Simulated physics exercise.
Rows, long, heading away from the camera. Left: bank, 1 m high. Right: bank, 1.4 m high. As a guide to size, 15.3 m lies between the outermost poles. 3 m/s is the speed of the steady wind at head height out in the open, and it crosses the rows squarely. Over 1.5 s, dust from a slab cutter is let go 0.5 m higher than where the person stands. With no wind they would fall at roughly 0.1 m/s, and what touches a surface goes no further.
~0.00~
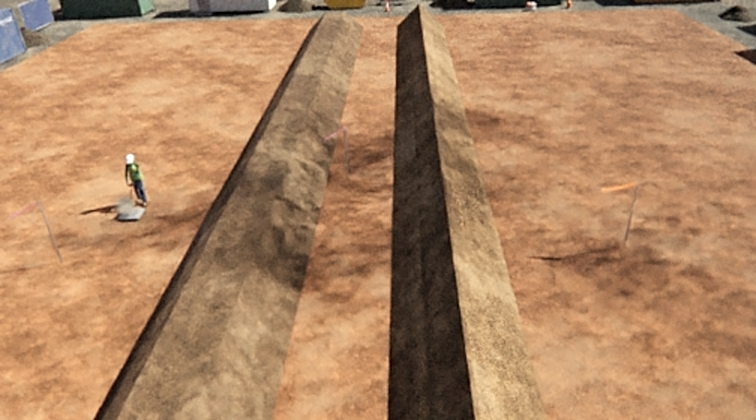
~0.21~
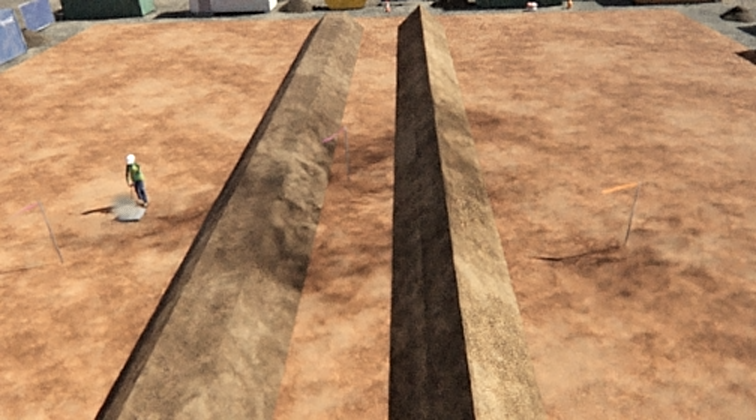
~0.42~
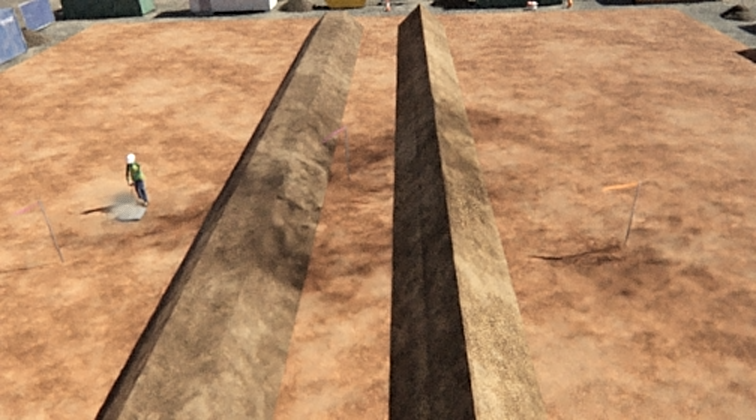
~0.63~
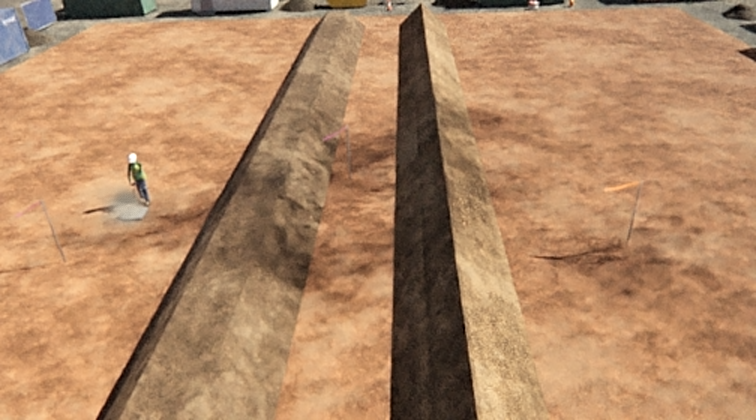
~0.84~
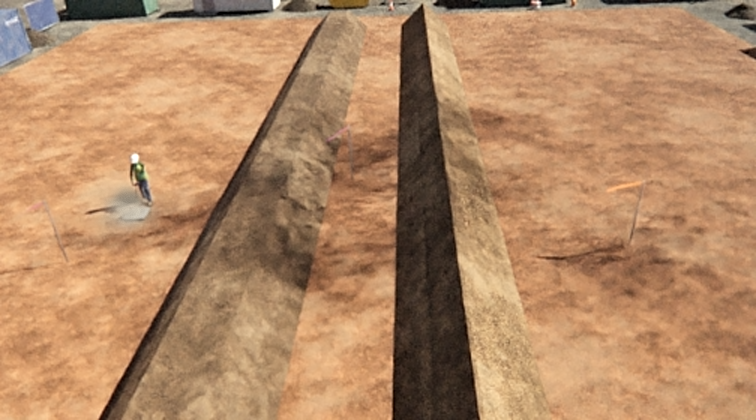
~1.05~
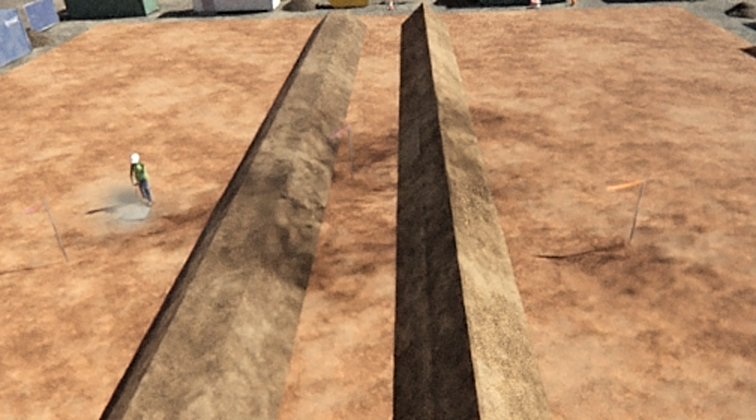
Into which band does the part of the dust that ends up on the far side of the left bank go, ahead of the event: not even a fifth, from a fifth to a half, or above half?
It goes in not even a fifth.
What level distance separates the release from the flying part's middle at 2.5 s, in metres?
That distance is some 0.5 m.
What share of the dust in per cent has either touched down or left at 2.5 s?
20 per cent.
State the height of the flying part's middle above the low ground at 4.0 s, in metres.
Somewhere near 0.6 metres, I'd say.
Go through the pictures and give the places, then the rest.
In the first picture, the left ribbon ends at (12, 216), leaning 65 degrees to the left, the dust in the air spans x = 120 to 130 around y = 205 and it comes from (129, 210).
In the second picture, the right ribbon ends at (602, 192), leaning 75 degrees to the left and the dust in the air spans x = 115 to 135 around y = 205.
In the third picture, the dust in the air spans x = 110 to 135 around y = 205 and the top of the left bank crosses (258, 189).
In the fourth picture, the dust in the air spans x = 110 to 140 around y = 205.
In the fifth picture, the right ribbon ends at (607, 191), leaning 75 degrees to the left and the dust in the air spans x = 105 to 145 around y = 205.
In the sixth picture, the dust in the air spans x = 100 to 145 around y = 205 and the top of the left bank crosses (261, 188).
After 2.5 s, 0 % is beyond the left bank; 19 % has touched down or left; the middle of what still flies is 0.5 m above the low ground, near (115, 206).
After 4.0 s, 0 % is beyond the left bank; 36 % has touched down or left; the middle of what still flies is 0.6 m above the low ground, near (79, 202).
After 8.0 s, 0 % is beyond the left bank; 58 % has touched down or left.
After 20.0 s, 0 % is beyond the left bank; 96 % has touched down or left.
After 45.0 s, 0 % is beyond the left bank; 100 % has touched down or left.
